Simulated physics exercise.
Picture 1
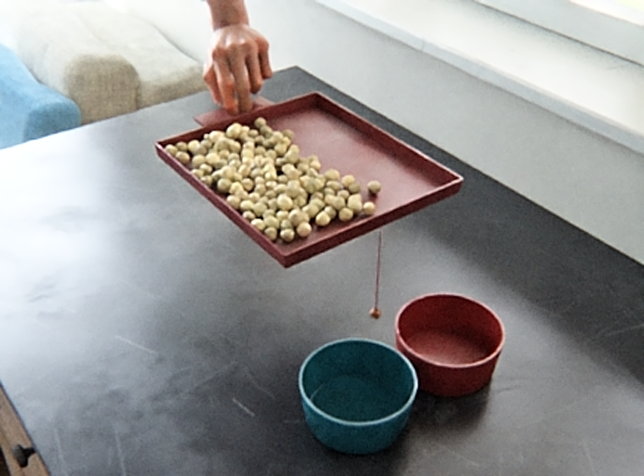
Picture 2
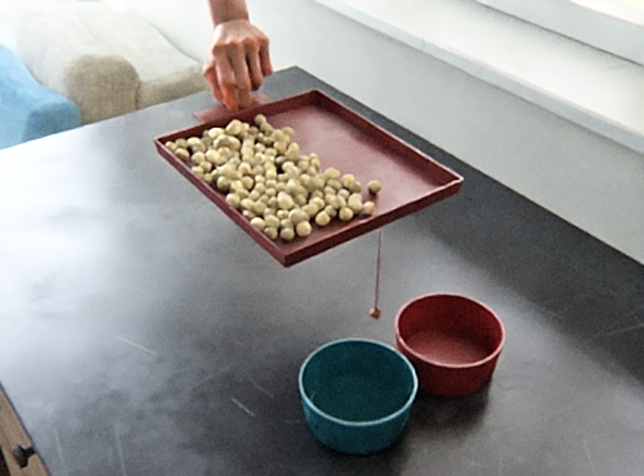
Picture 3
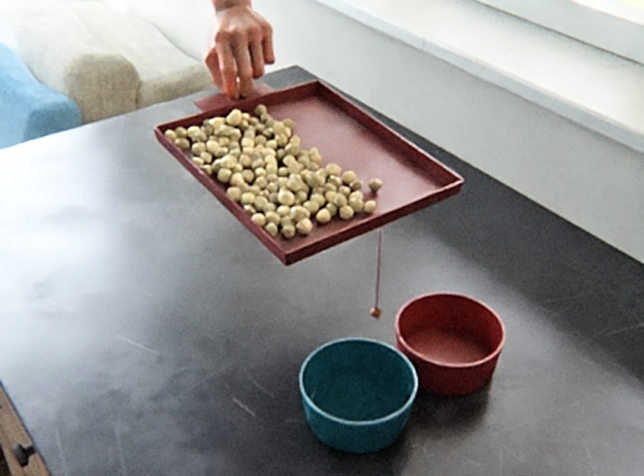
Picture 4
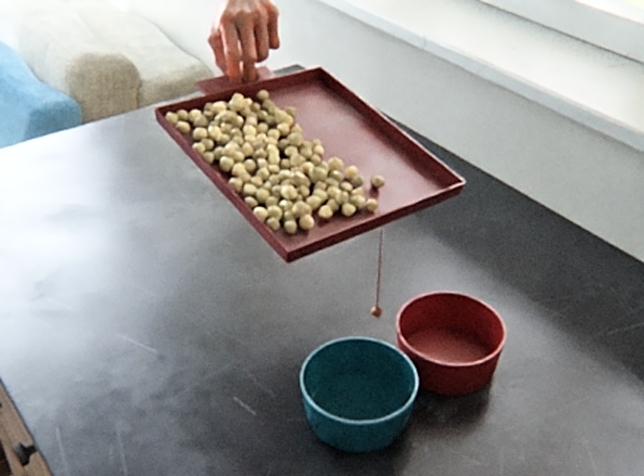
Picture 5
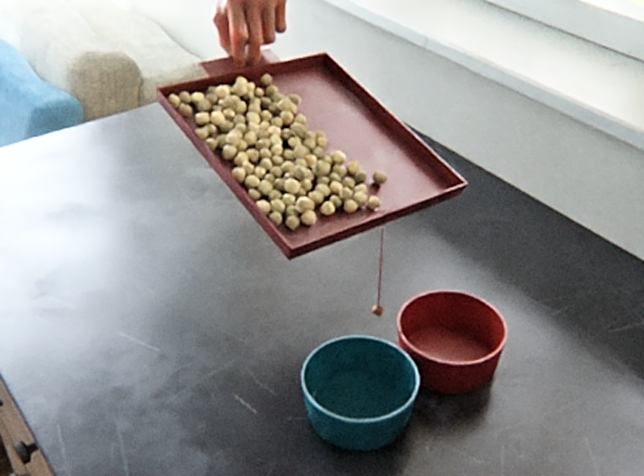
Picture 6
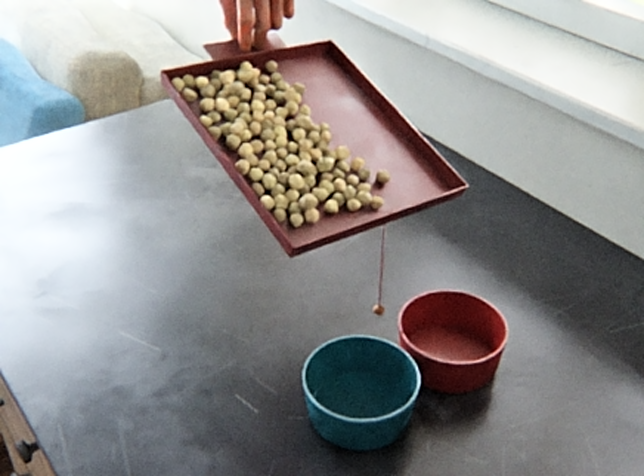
The video shows a hand holding a dark red tray of small round nuts above a teal dish and a red dish on a dark counter, then gradually raising its handle end, so the tray slopes more steeply toward the dishes.
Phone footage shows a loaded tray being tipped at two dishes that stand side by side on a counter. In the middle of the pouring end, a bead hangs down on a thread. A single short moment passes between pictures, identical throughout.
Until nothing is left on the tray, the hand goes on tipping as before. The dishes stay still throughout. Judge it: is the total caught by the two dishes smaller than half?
Most likely the spill will be the lesser part.
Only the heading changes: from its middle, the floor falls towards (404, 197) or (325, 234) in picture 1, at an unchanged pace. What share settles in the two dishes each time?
In order: About 50, then 60 percent.
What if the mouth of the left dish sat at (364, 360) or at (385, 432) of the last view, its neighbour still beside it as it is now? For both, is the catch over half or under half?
In the first position past half, in the second shy of half.
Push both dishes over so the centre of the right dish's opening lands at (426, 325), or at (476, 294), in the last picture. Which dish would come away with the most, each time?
Result, first place: The righthand one; second place: The righthand one.
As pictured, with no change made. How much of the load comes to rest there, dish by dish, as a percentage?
The left dish keeps near 10 in a hundred, the right dish near 50 in a hundred.
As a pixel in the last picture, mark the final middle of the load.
Somewhere around (447, 360) in the last picture.
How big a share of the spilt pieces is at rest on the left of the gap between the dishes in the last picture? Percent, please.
Estimate: About 10 percent.
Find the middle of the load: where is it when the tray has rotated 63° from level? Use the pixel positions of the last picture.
(381, 169).
Just after the last frame, tray tipped steeply; almost all on the tray; just a few in the air.
A moment on, tray tipped past a quarter turn; almost all on the tray; just a few in the right dish; just a few outside both; just a few in the air.
Further on, tray tipped past a quarter turn; about a tenth in the left dish; roughly half in the right dish; roughly a third outside both.
When it is over, tray tipped past a quarter turn; about a tenth in the left dish; roughly half in the right dish; roughly a third outside both.
